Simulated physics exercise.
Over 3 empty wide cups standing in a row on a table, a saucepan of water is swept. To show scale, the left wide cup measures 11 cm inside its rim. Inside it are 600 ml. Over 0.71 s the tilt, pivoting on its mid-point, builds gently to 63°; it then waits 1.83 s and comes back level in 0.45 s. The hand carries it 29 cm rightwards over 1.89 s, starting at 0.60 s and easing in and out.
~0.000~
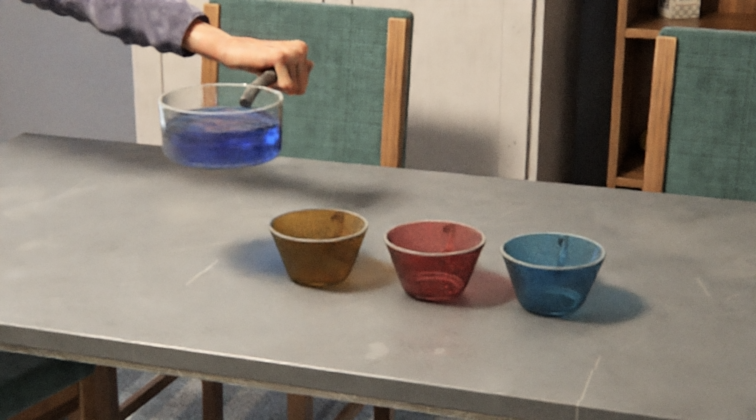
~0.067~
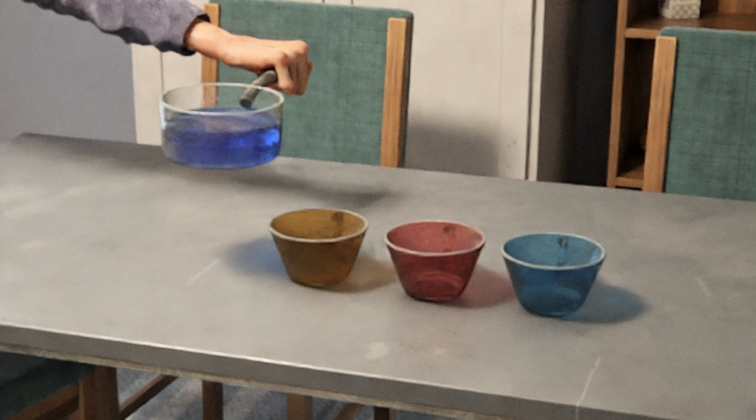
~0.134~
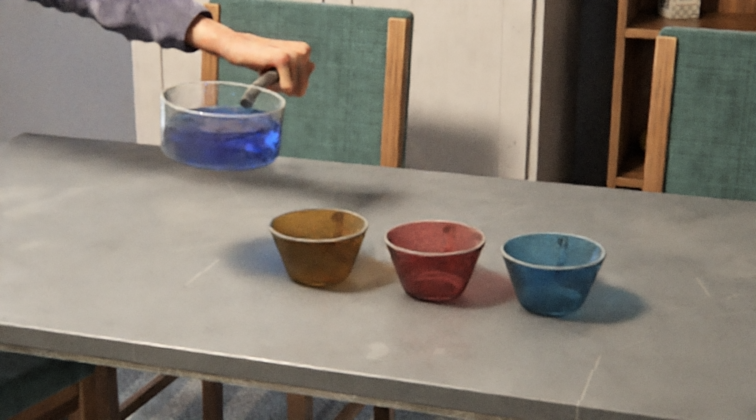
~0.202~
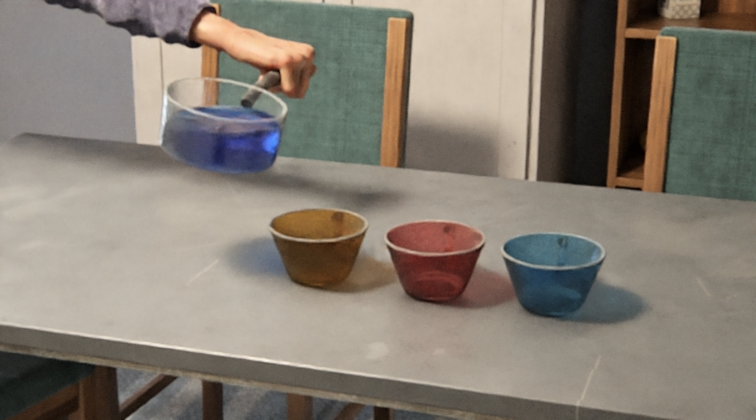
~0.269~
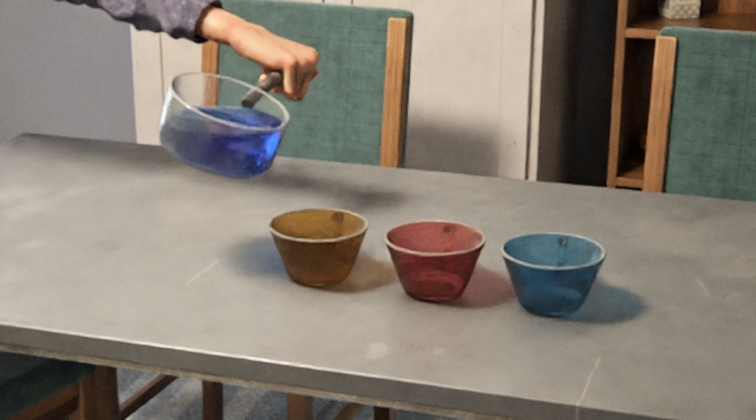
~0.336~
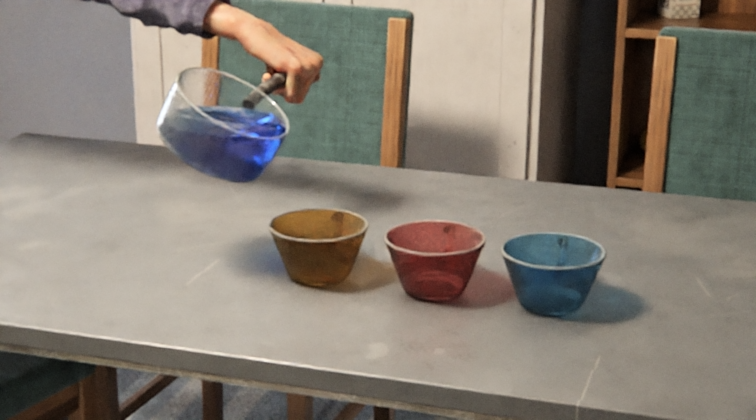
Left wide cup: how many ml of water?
340 ml.
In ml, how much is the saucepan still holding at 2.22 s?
100 ml.
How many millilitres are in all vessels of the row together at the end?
The whole row together ends up with some 380 ml.
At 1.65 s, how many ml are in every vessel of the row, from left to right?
The left one holds some 340 ml, the middle one some 20 ml, and the right one some 0 ml.
Then, 1.09 s in, the tilt is 63° and from the left they hold 310 ml, 5 ml, 0 ml, the saucepan 165 ml, and 105 ml is on the table.
Then, 1.65 s in, the tilt is 63° and from the left they hold 345 ml, 15 ml, 0 ml, the saucepan 115 ml, and 120 ml is on the table.
Then, 2.22 s in, the tilt is 63° and from the left they hold 345 ml, 30 ml, 0 ml, the saucepan 100 ml, and 125 ml is on the table.
Then, 2.86 s in, the tilt is 13° and from the left they hold 345 ml, 30 ml, 10 ml, the saucepan 90 ml, and 130 ml is on the table.
Finally, from the left they hold 345 ml, 30 ml, 10 ml, the saucepan 90 ml, and 130 ml is on the table.
